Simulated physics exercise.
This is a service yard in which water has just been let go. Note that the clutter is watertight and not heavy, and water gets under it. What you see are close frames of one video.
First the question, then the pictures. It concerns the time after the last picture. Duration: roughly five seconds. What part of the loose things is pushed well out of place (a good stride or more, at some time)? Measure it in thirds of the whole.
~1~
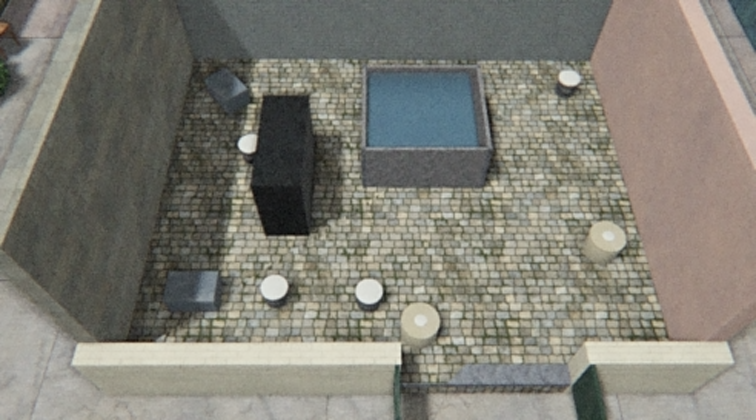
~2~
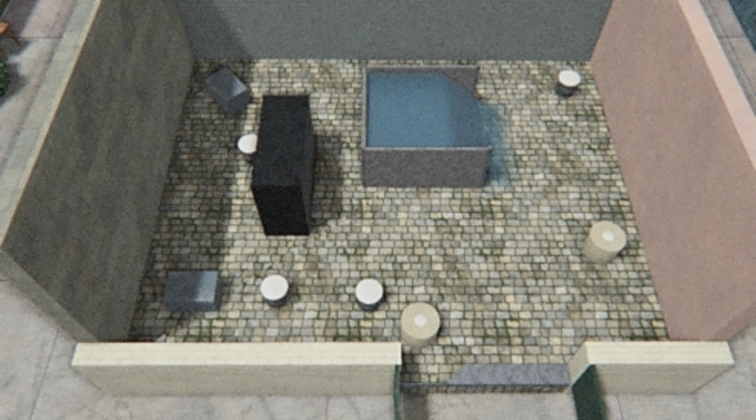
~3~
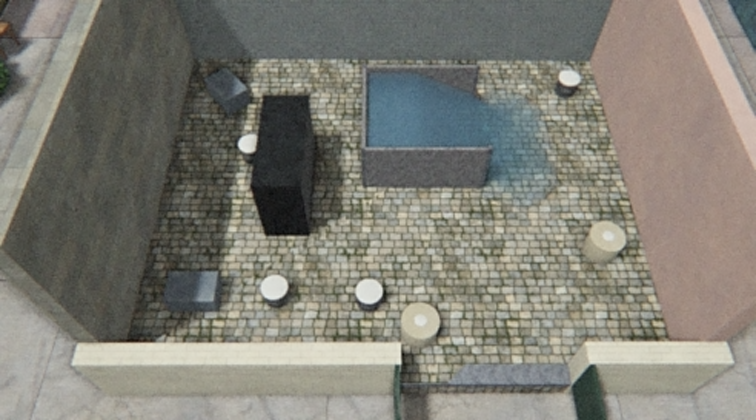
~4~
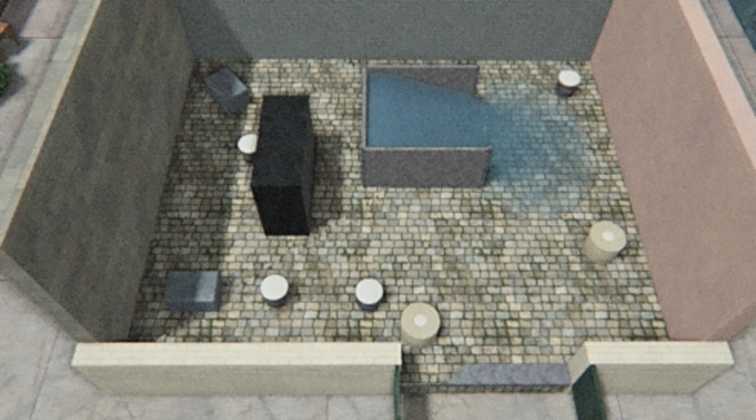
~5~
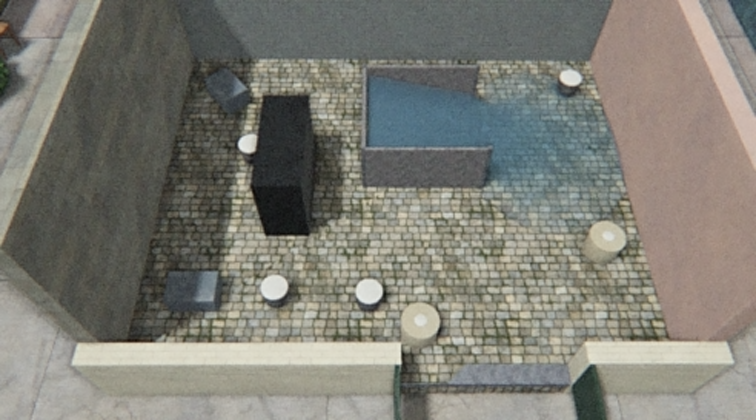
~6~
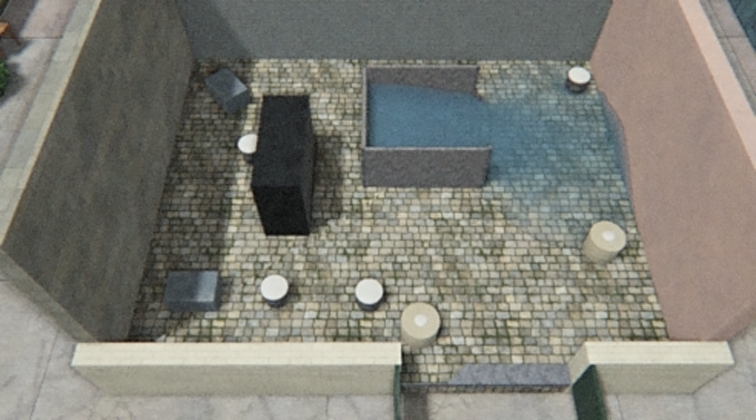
Shy of a third.
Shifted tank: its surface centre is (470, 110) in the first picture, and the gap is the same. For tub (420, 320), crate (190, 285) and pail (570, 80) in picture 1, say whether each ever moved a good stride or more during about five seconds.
Taking them in turn: Kept near its start; kept near its start; got sent well off.
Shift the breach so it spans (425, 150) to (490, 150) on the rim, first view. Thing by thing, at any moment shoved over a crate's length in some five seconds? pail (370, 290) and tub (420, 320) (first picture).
Taking them in order, covered the distance and covered the distance.
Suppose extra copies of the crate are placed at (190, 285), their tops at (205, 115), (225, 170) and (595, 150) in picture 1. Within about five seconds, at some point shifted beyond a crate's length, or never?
Copy by copy, in order: Largely stays, largely stays, relocated.
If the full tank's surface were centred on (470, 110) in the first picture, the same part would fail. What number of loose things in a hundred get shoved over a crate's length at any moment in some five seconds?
Near 40 in a hundred.
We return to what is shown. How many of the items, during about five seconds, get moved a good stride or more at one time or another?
By my count, 2.
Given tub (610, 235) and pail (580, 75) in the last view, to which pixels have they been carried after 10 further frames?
First top about at (588, 289); second top about at (517, 64).
A moment on, 1 of 8 are well off their spots; 1 afloat.
Next, 2 of 8 are well off their spots; 1 afloat.
Later, 2 of 8 are well off their spots; 1 afloat.
In the end, 2 of 8 are well off their spots, and 2 have been at some point; 1 afloat.
